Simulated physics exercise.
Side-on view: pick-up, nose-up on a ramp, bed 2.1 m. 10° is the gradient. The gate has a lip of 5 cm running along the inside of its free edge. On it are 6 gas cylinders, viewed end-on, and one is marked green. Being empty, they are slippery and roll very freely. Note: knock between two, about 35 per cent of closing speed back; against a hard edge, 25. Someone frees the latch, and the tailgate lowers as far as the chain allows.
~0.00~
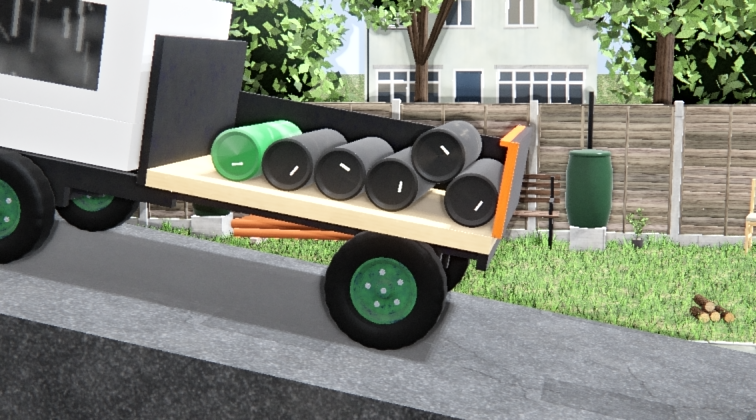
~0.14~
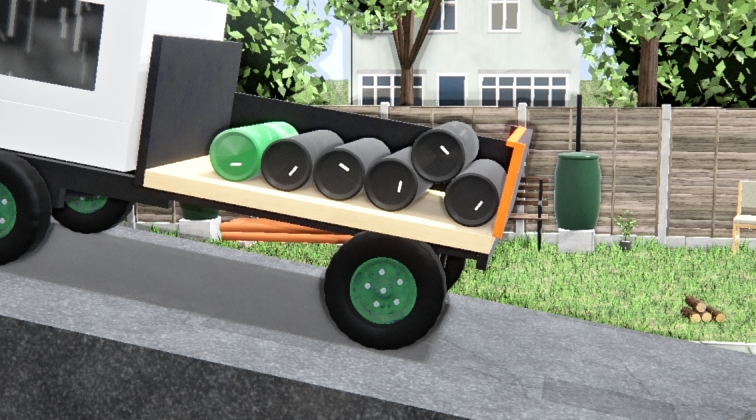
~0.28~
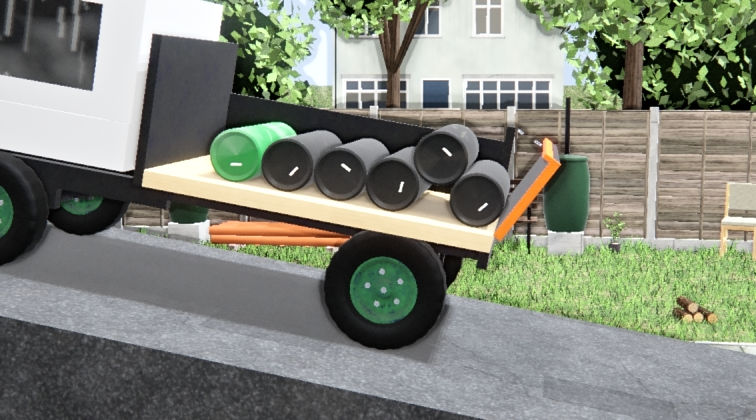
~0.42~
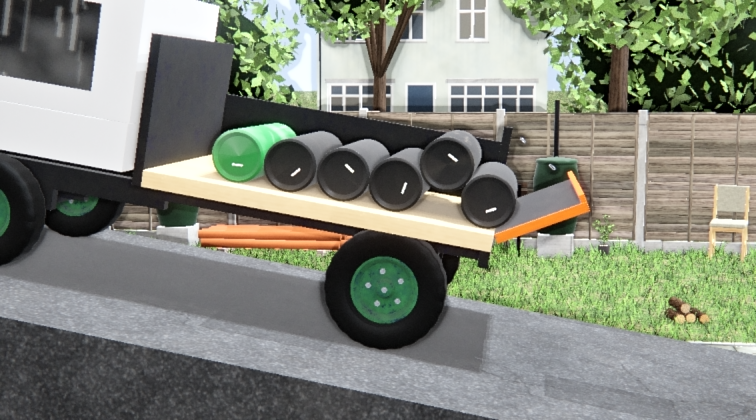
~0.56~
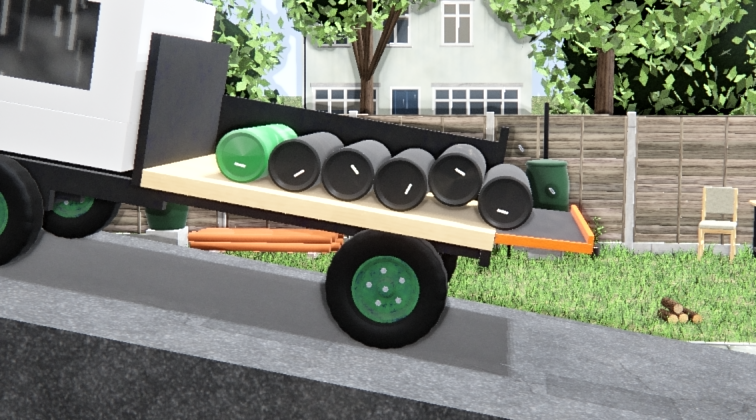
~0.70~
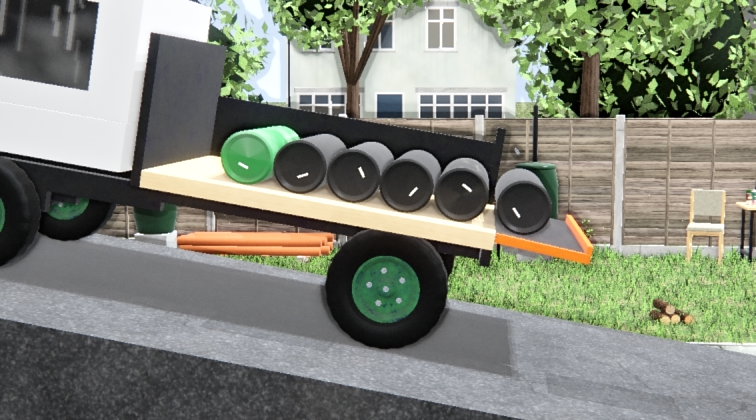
On a sloping road beside a fenced garden, the orange-edged tailgate of a nose-up truck swung down to just below level, and the stacked black cylinders settled into one row, the rightmost rolling onto it.
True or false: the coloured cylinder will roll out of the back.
True.
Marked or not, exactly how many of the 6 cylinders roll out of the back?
Total: 6.
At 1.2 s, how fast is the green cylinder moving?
0.7 m/s or so.
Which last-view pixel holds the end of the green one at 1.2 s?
Estimated pixel position: About (289, 165).
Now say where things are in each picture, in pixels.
Green (236, 155); gate 80° above level, tip at (514, 146); 5 of the 6 make up the bottom layer on the bed, in the first frame.
Green (235, 156); gate 77° above level, tip at (520, 147), in the second frame.
Green (235, 156); gate 53° above level, tip at (555, 164), in the third frame.
Green (238, 156); gate 21° above level, tip at (585, 207), in the fourth frame.
Green (242, 157); gate 5° below level, tip at (589, 249), in the fifth frame.
Green (247, 158); gate 13° below level, tip at (586, 259), in the sixth frame.
Then, 1.2 s in, green is on the bed, 125 cm short of the hinge, rolling right; 1 gone off the back.
Then, 1.9 s in, green is on the bed, 60 cm short of the hinge, rolling right; 2 gone off the back.
Then, 2.6 s in, green is on the gate, 5 cm past the hinge, rolling right; 4 gone off the back.
Then, 3.4 s in, green is dropping off the gate; 6 gone off the back.
In the end (5.0 s), green is out on the ground; 6 gone off the back.
